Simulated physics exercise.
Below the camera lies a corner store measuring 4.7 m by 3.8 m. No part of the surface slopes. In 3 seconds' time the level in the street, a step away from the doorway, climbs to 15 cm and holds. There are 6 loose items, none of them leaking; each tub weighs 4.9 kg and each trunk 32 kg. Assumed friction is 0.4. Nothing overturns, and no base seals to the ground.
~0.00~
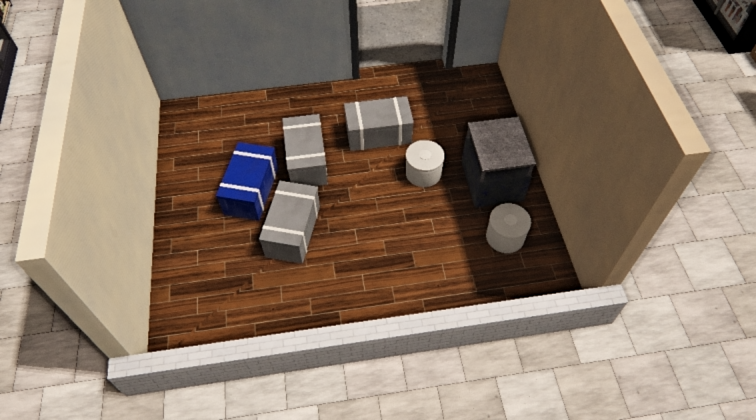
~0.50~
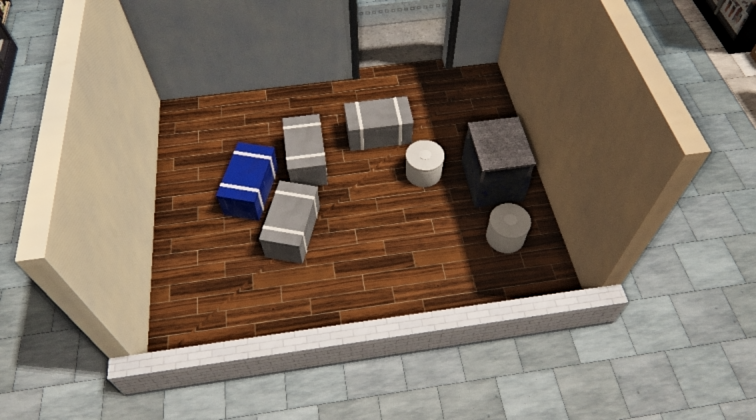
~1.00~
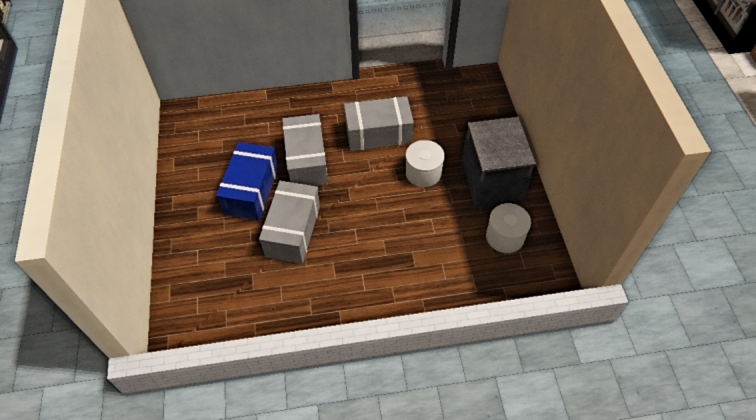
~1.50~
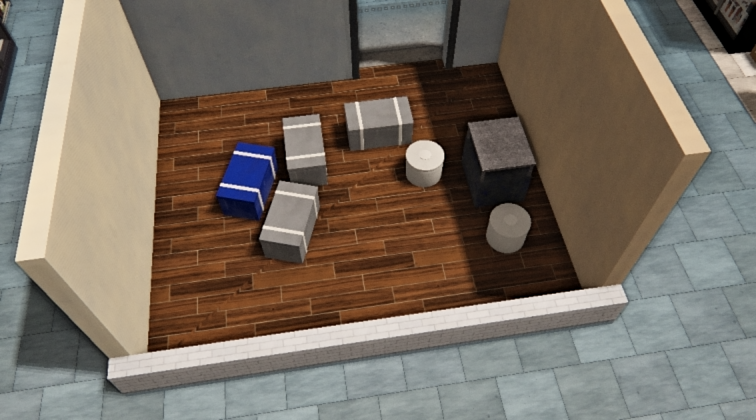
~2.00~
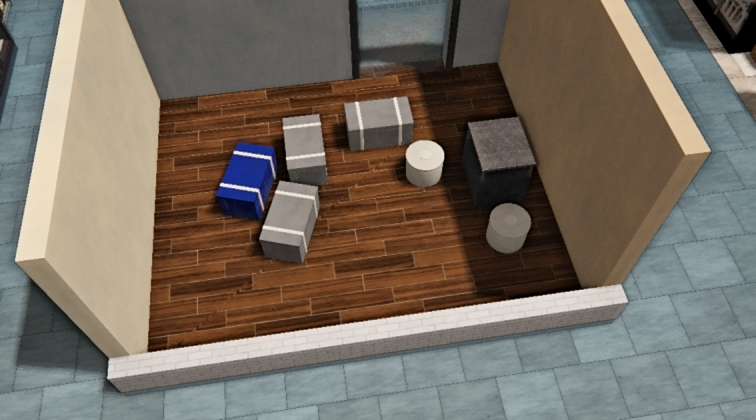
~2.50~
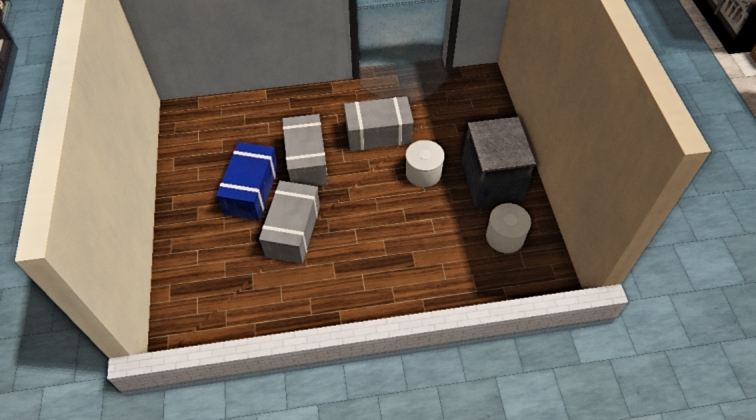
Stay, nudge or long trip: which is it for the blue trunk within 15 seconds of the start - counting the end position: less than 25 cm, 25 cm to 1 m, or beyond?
It ends close to where it began.
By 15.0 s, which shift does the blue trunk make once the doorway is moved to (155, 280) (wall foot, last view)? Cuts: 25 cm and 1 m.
Note: Blue trunk essentially stationary.
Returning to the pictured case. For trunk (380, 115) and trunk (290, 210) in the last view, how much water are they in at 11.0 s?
Depth approx. 6 cm / 2 cm.
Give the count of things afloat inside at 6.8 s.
Of them, 0.
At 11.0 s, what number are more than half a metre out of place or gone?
My count gives 2.
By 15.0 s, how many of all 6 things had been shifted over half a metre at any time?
Total: 3.
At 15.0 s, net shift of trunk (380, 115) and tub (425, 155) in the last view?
One is off by 150 cm, the other by 150 cm, in the order asked.
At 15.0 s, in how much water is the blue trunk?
Roughly 7 cm deep.
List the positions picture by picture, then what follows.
In the first frame, the blue trunk at (246, 171), on the bottom; water covers 0.0 m2; 0 of 6 have shifted.
In the second frame, the blue trunk at (246, 171), on the bottom; water covers 0.0 m2; 0 of 6 have shifted.
In the third frame, the blue trunk at (246, 171) rests on the ground; water covers 0.0 m2; 0 of 6 have shifted.
In the fourth frame, the blue trunk at (246, 171) rests on the ground; 0.0 m2 under water; 0 of 6 have shifted.
In the fifth frame, the blue trunk at (246, 171) rests on the ground; 0.0 m2 under water; 0 of 6 have shifted.
In the sixth frame, the blue trunk at (246, 171) rests on the ground; water covers 0.5 m2; 0 of 6 have shifted.
After 3.5 s the blue trunk is near (246, 171), 0.0 m from its start, aground; 0 afloat.
After 6.8 s the blue trunk is near (246, 171), 0.0 m from its start, aground; 0 afloat.
After 11.0 s the blue trunk is near (246, 171), 0.0 m from its start, aground; 2 afloat.
After 15.0 s the blue trunk is near (246, 171), 0.0 m from its start, aground; 3 afloat.
